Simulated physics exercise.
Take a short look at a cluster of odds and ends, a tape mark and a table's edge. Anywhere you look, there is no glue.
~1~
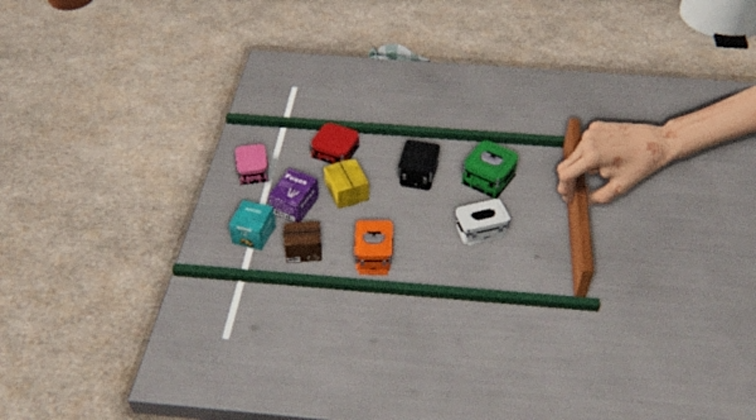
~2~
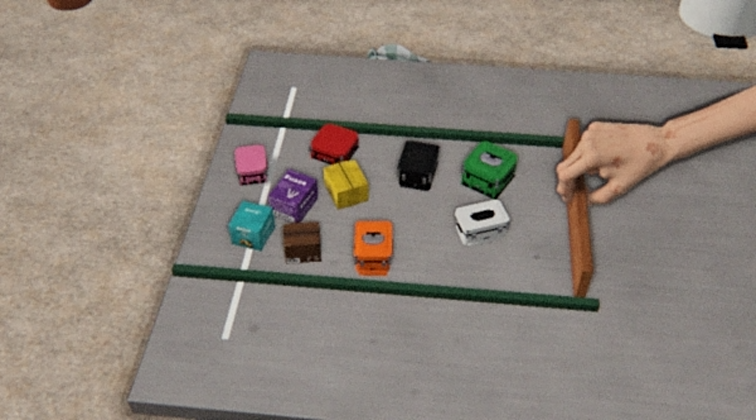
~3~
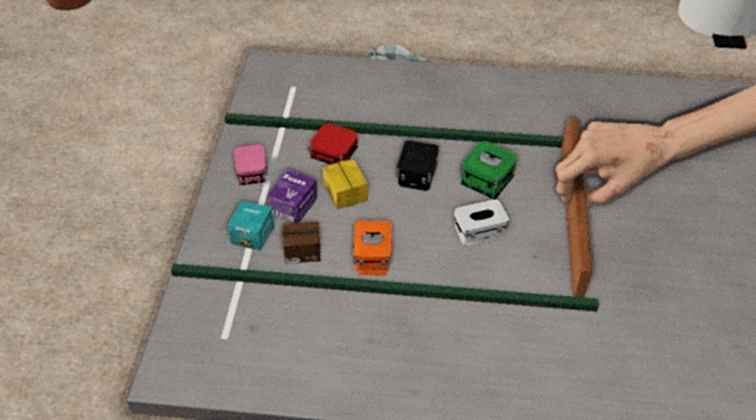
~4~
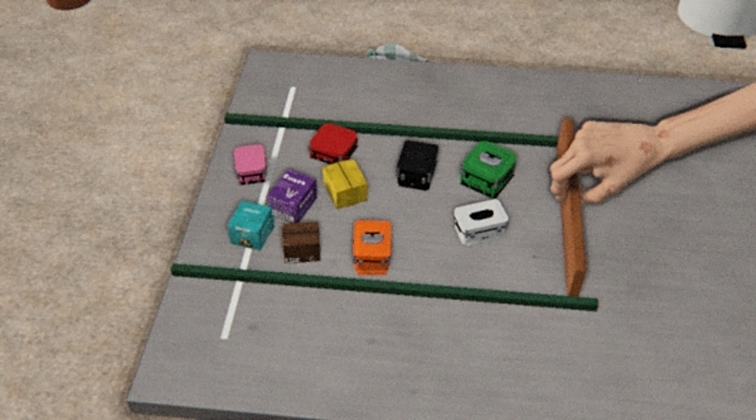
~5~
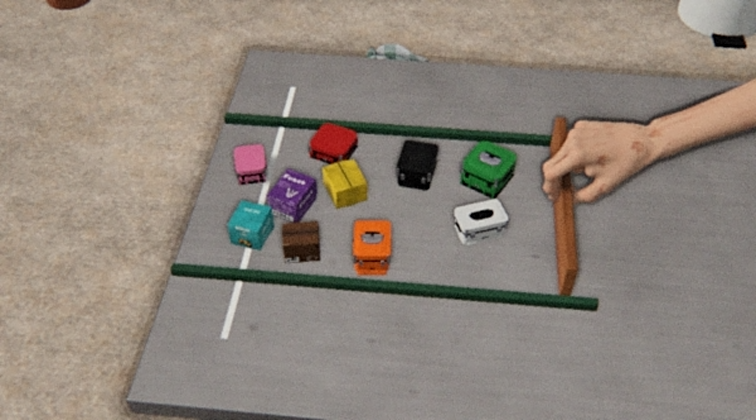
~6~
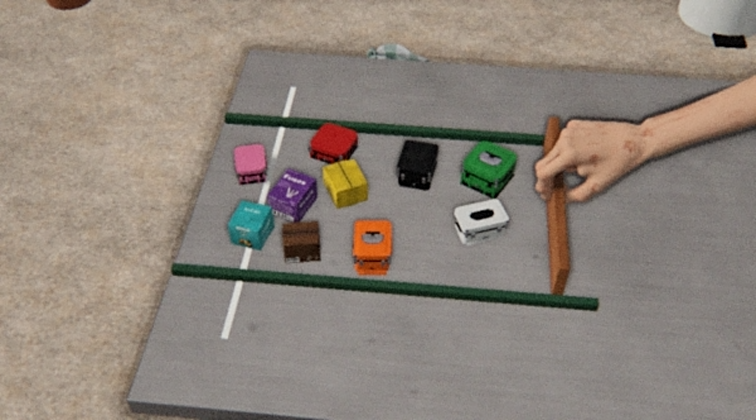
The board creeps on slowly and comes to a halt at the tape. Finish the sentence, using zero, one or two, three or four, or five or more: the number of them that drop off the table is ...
The number that drop off the table is three or four.
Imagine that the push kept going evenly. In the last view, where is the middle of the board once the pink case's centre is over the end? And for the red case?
Points: About (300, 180) and about (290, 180).
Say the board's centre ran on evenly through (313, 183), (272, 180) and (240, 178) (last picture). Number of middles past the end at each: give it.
Result per place: 0; 4; 7.
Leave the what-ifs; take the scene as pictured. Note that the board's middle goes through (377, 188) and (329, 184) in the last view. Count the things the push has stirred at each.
At the first spot 8, then 10.
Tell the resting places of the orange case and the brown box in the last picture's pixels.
Around (232, 235), then around (197, 233).
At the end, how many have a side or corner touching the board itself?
It's 3 of them.
Soon after, none off yet; pink case at rest near (251, 165); turquoise box at rest near (251, 225); purple box at rest near (293, 196).
After that, none off yet; pink case at rest near (251, 165); turquoise box moving near (245, 229); purple box displaced a little near (273, 206).
And then, none off yet; pink case displaced about its own width near (221, 164); turquoise box displaced about its own width near (211, 242); purple box displaced about its own width near (226, 209).
In the end, the number that fall off is three or four; gone, red case, purple box, turquoise box and pink case.
